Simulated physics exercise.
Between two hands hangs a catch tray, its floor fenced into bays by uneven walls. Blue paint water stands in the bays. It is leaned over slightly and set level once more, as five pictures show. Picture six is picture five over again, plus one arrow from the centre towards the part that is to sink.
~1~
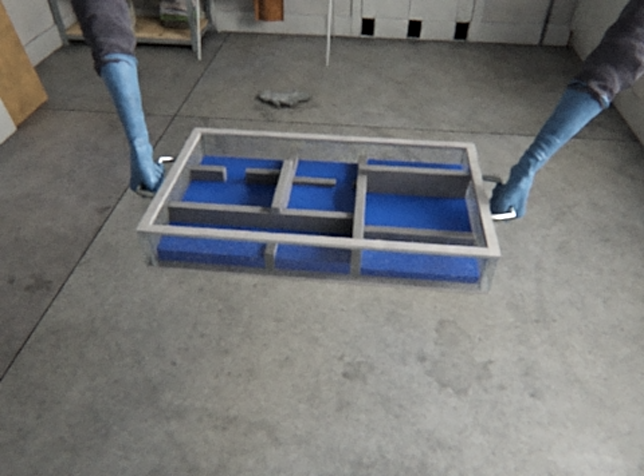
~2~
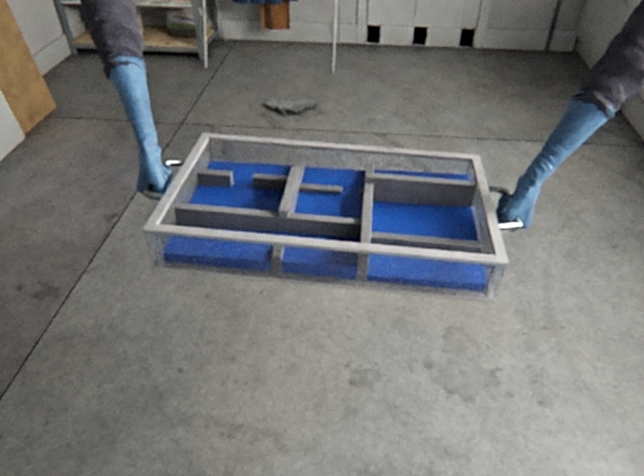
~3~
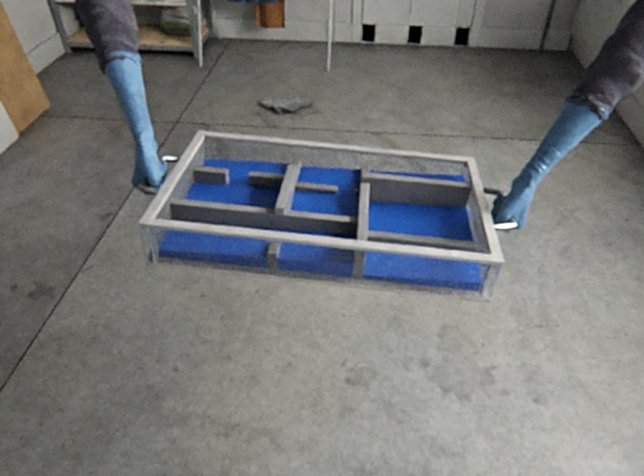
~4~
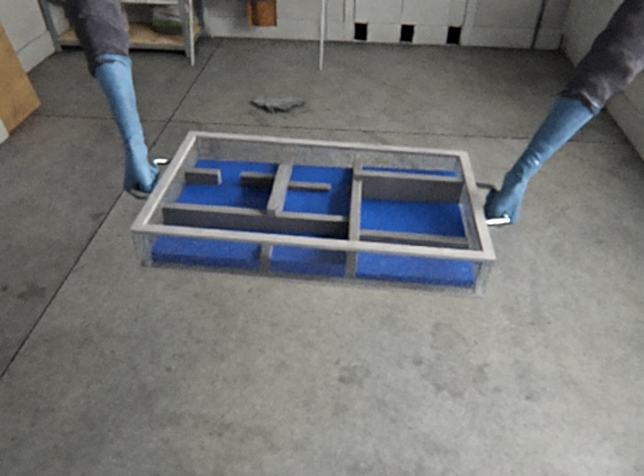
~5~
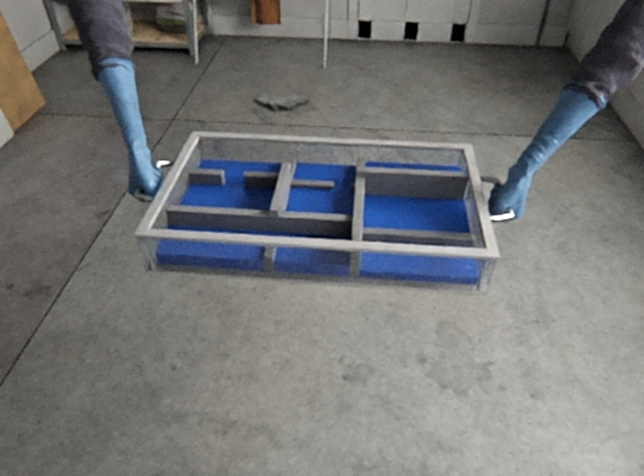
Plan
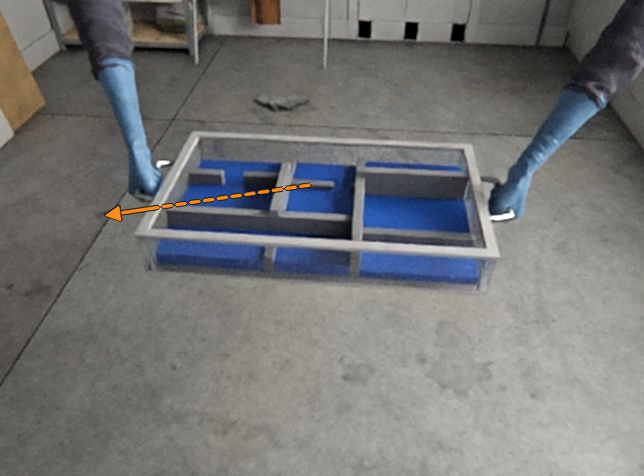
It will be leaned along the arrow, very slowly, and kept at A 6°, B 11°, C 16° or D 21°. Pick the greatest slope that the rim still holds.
Go for C.
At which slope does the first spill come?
That would be D.
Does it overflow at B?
No.
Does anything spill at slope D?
Yes, that goes wrong.
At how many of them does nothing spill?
Three of the four.
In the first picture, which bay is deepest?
That is the back right bay.
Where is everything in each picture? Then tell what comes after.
In the first picture, the tray is level; deepest in the back right bay, at (413, 173), shallowest in the front right.
The second picture shows tipped about 3° down to the back right; no wall is crossed.
The third picture shows tipped about 4° down to the back right; no wall is crossed.
The fourth picture shows tipped about 2° down to the back right; no wall is crossed.
In the fifth picture, the tray is level; deepest in the back right bay, at (411, 175), shallowest in the front right.
The arrow ends at (110, 214).
Choosing A, nothing spills; the back right bay holds the most.
Choosing B, nothing spills; the centre left bay holds the most.
Choosing C, nothing spills; the centre left bay holds the most.
Choosing D, about 4 % goes over the rim.
